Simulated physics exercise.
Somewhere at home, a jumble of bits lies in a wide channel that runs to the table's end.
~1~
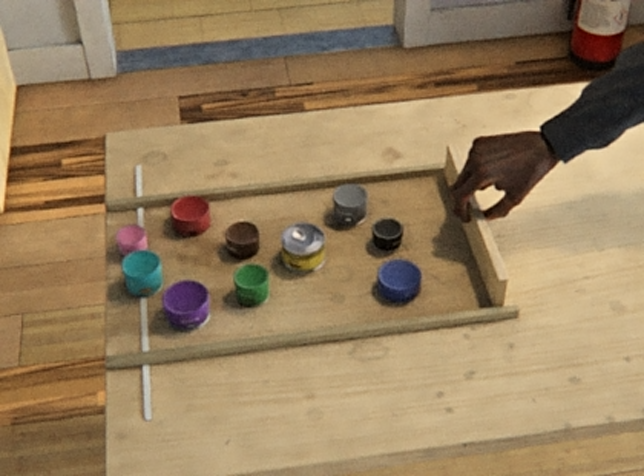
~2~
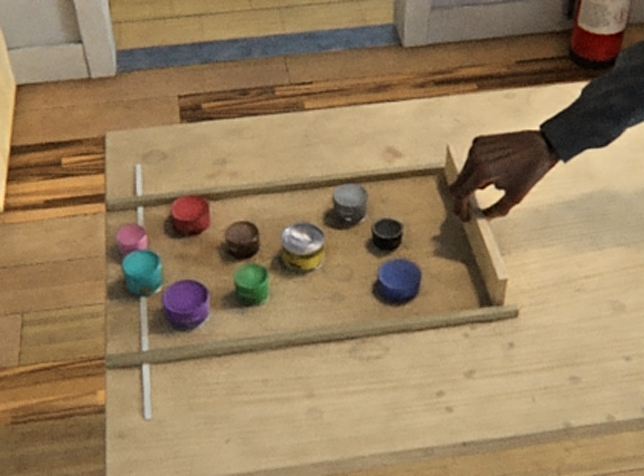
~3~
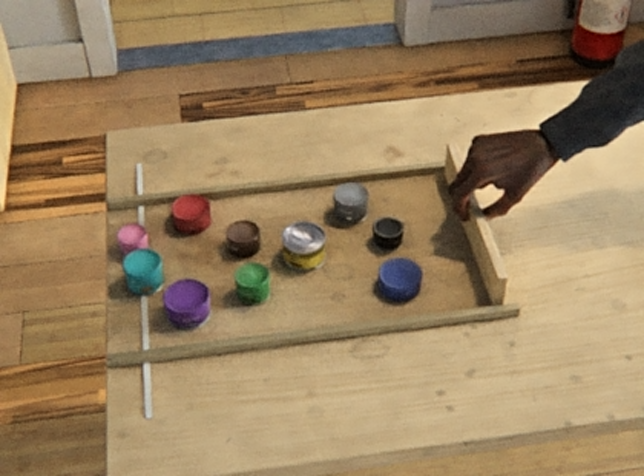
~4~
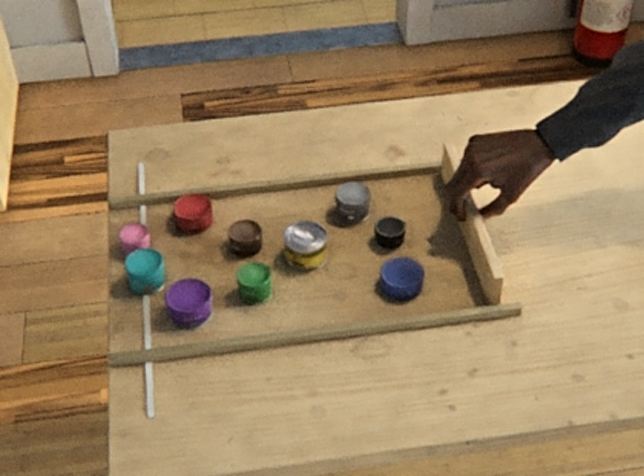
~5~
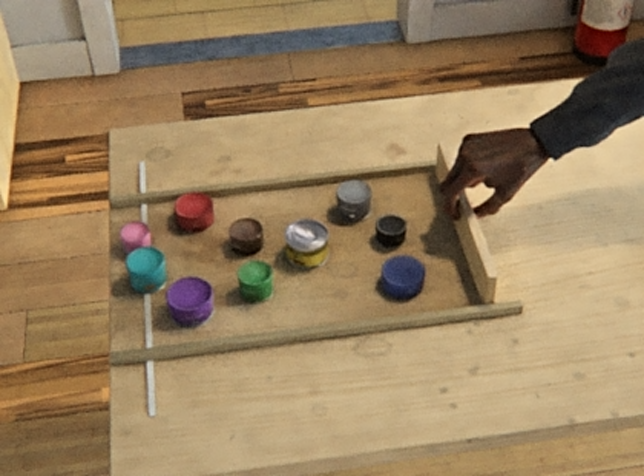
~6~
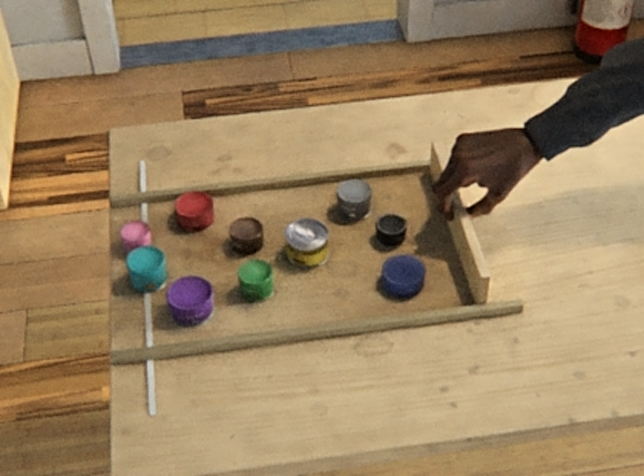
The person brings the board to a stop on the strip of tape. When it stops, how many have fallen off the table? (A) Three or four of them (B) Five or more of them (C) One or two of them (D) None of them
The answer is B.
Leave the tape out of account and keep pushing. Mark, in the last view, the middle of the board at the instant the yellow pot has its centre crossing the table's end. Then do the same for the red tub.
When the yellow pot crosses, the middle is near (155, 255); when the red tub crosses, near (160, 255).
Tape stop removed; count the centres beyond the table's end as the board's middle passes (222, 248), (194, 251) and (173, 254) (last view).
Counts per position: 0 / 2 / 3.
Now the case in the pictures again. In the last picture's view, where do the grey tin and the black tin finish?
The grey tin at (126, 225), the black tin at (130, 260).
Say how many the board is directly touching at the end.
The count in contact is 3.
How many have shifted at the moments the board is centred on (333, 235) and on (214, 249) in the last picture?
Up to then 4, and up to the other point 9.
Early on, none off yet; pink tin at rest near (137, 238); turquoise pot at rest near (147, 270); purple tin at rest near (191, 301).
A while later, none off yet; pink tin moving near (130, 240); turquoise pot travelled about its own width near (113, 276); purple tin travelled well along near (111, 318).
Finally, the number that fall off is five or more; lost, yellow pot, green tin, brown tub, red tub, purple tin, turquoise pot and pink tin.
